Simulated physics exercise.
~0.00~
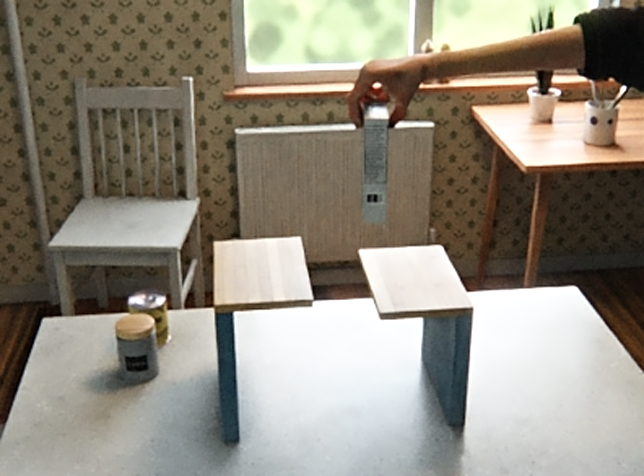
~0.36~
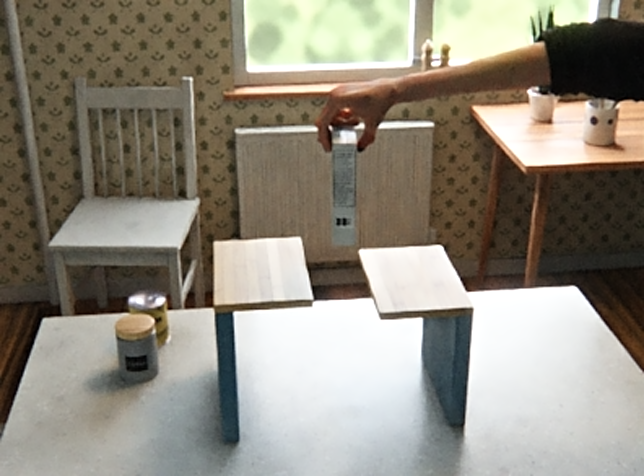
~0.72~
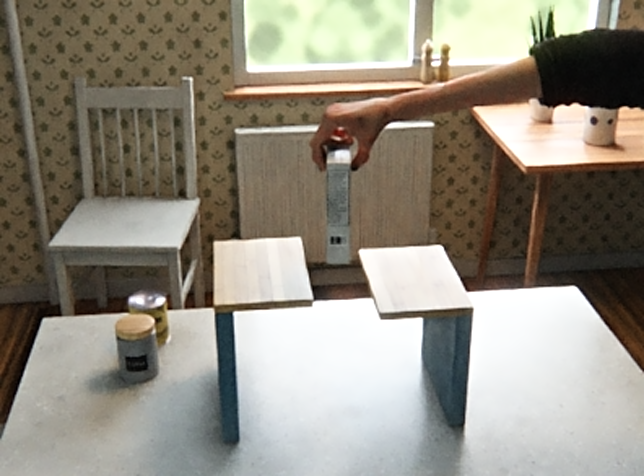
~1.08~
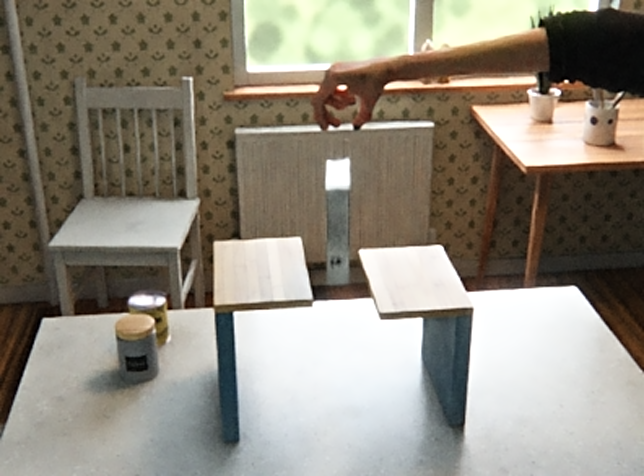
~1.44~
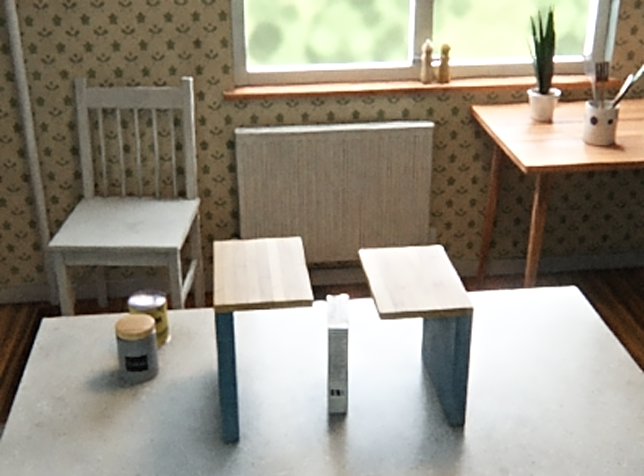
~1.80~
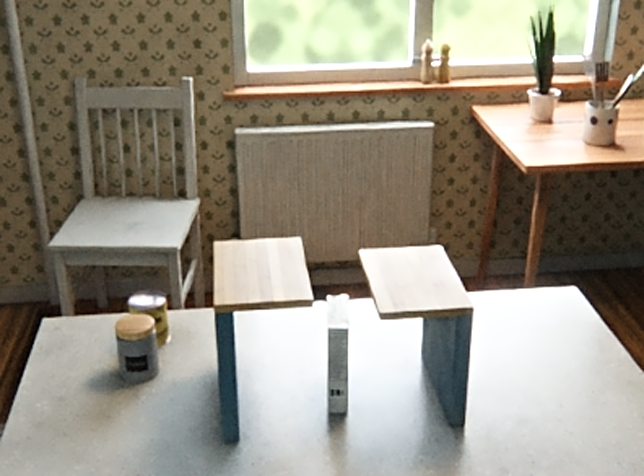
We see a hand hold a narrow white packet upright above the gap between two raised ledges, move it left and lower it, then let go. The packet drops through the gap and ends standing upright on the table, while a jar and tin stay put.
